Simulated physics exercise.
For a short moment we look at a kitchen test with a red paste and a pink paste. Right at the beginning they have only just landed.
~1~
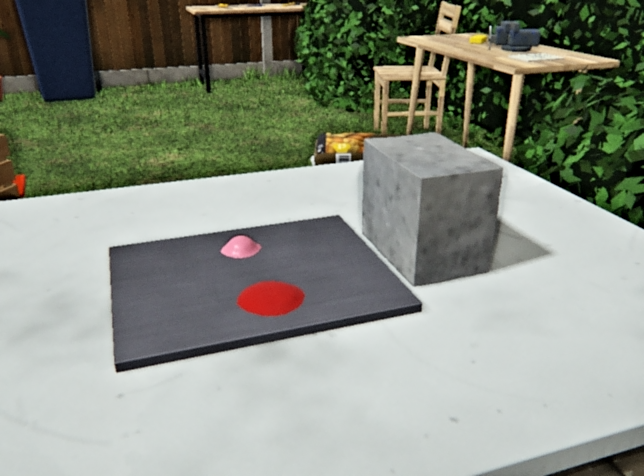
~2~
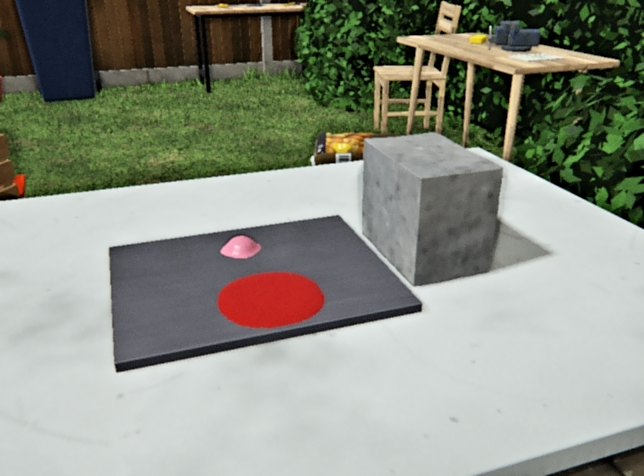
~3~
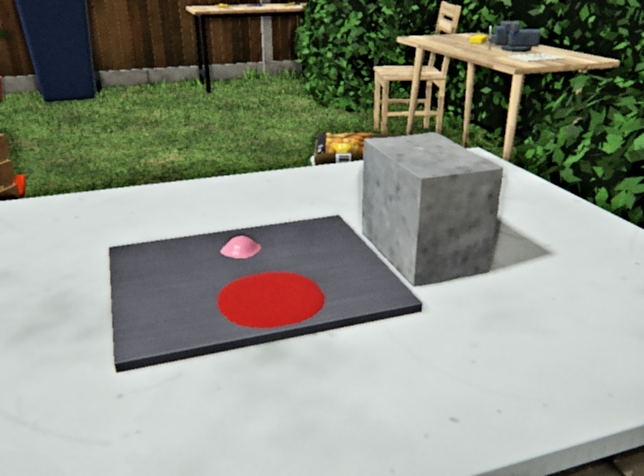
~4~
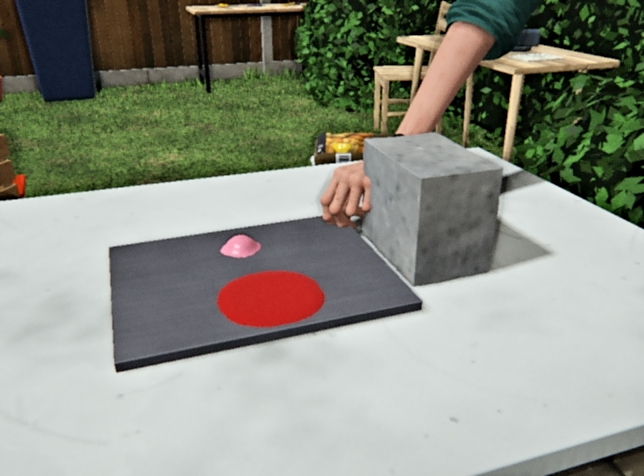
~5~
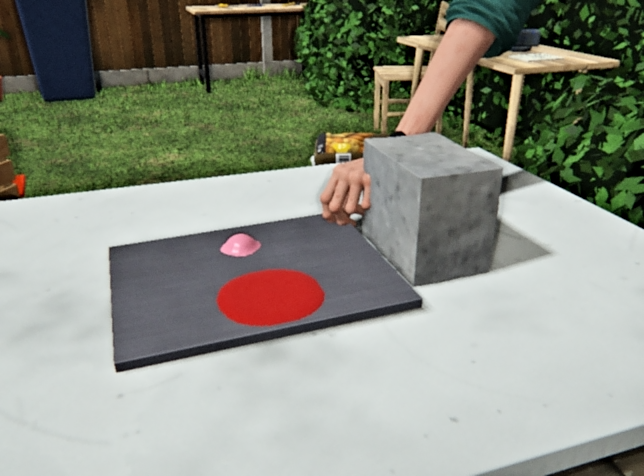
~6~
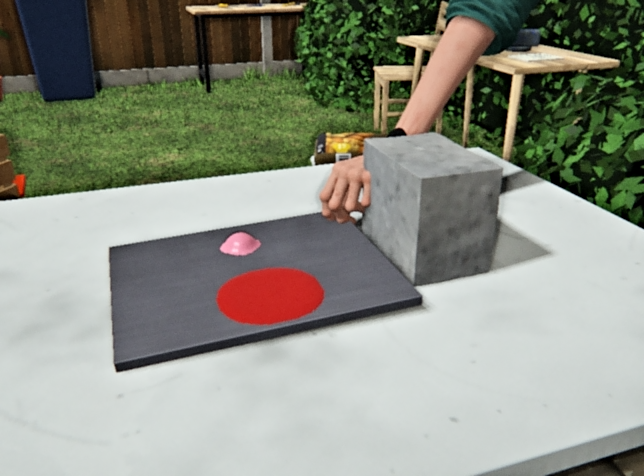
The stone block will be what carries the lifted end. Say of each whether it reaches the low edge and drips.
Red paste slips off; pink paste stays put.
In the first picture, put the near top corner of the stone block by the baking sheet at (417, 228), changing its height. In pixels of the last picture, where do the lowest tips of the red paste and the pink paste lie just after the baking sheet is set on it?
(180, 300) and (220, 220).
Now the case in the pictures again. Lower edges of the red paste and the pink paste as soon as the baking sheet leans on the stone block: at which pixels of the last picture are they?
First at (133, 309), then at (202, 206).
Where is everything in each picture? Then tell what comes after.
In the first frame, the baking sheet lies flat; red paste (271, 294) a low mound; pink paste (240, 243) a mound; stone block (458, 229).
In the second frame, they settle; red paste (271, 297) spread thin; pink paste (240, 243) a mound.
In the third frame, at rest; red paste (271, 297) spread thin; pink paste (240, 243) a mound.
In the fourth frame, a hand takes the end; red paste (271, 296) spread thin; pink paste (240, 242) a mound.
In the fifth frame, the end is rising; red paste (271, 294) spread thin; pink paste (240, 241) a mound.
In the sixth frame, the baking sheet slopes by about 2°; red paste (270, 293) spread thin; pink paste (240, 240) a mound; stone block (458, 229).
Next, slope about 28°; the red paste has crept down a long way; the pink paste has not moved.
After that, the red paste is dripping off the low end; the pink paste has not moved.
Finally, slope about 28°; the red paste is dripping off the low end; the pink paste has not moved.
